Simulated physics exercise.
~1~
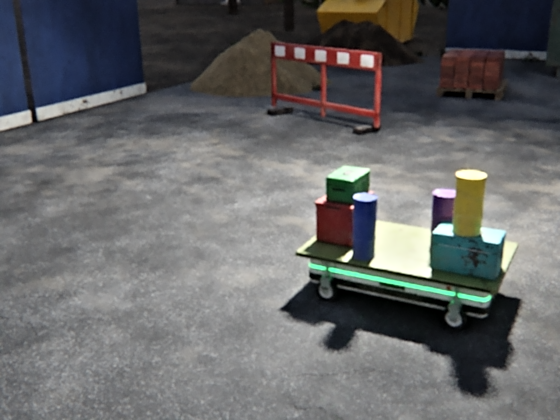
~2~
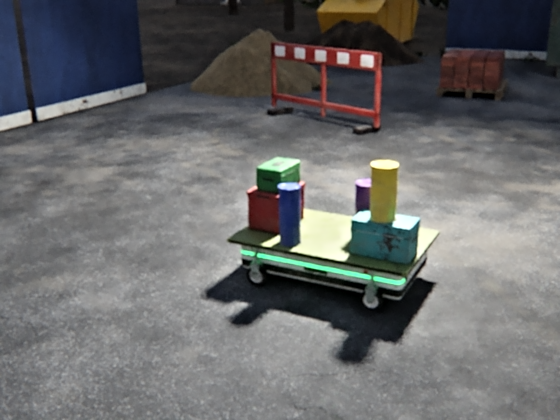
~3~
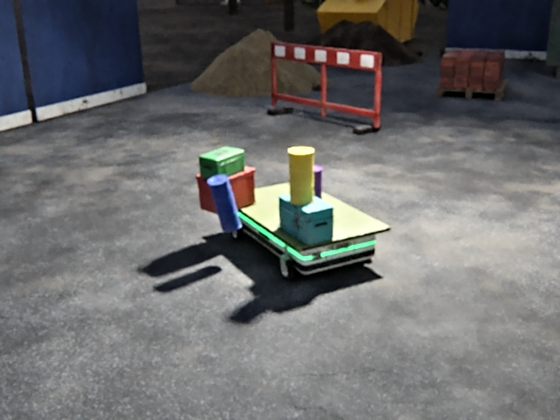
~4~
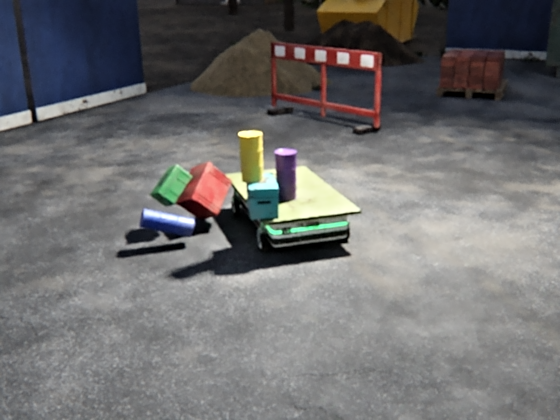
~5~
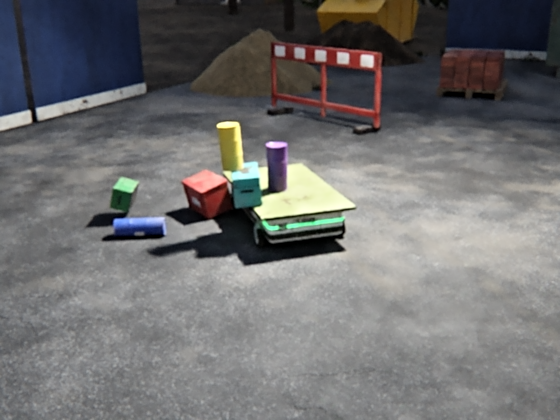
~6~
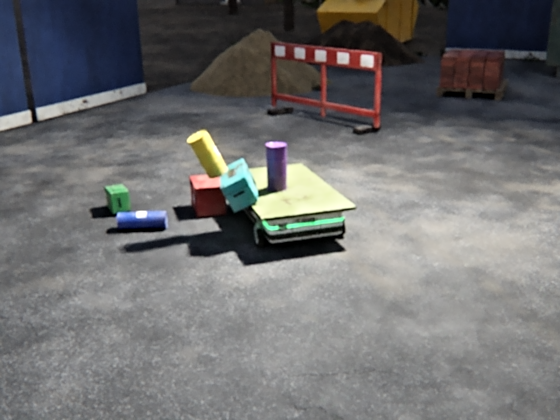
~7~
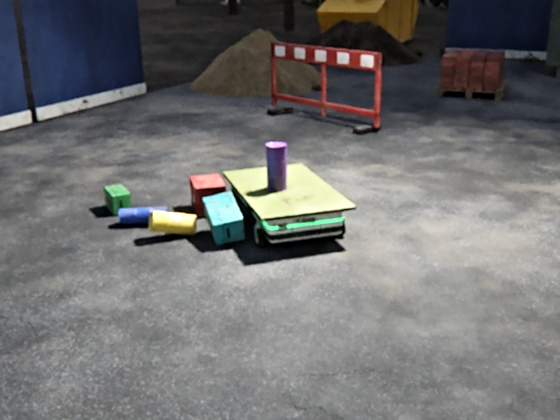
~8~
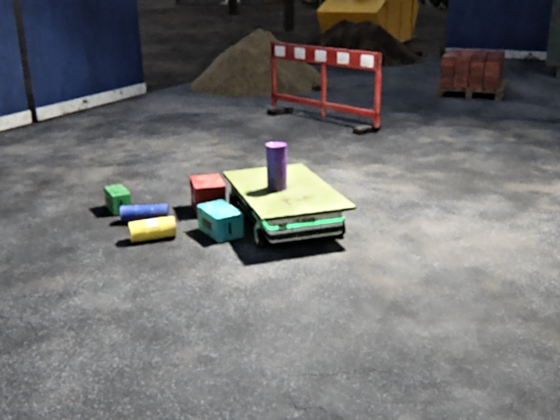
On a dim paved yard, a flat cart carrying colourful boxes and cylinders rolled left, turned and stopped as the green and red boxes and blue cylinder tumbled off, followed by the turquoise box and yellow cylinder, leaving only the purple cylinder standing aboard.
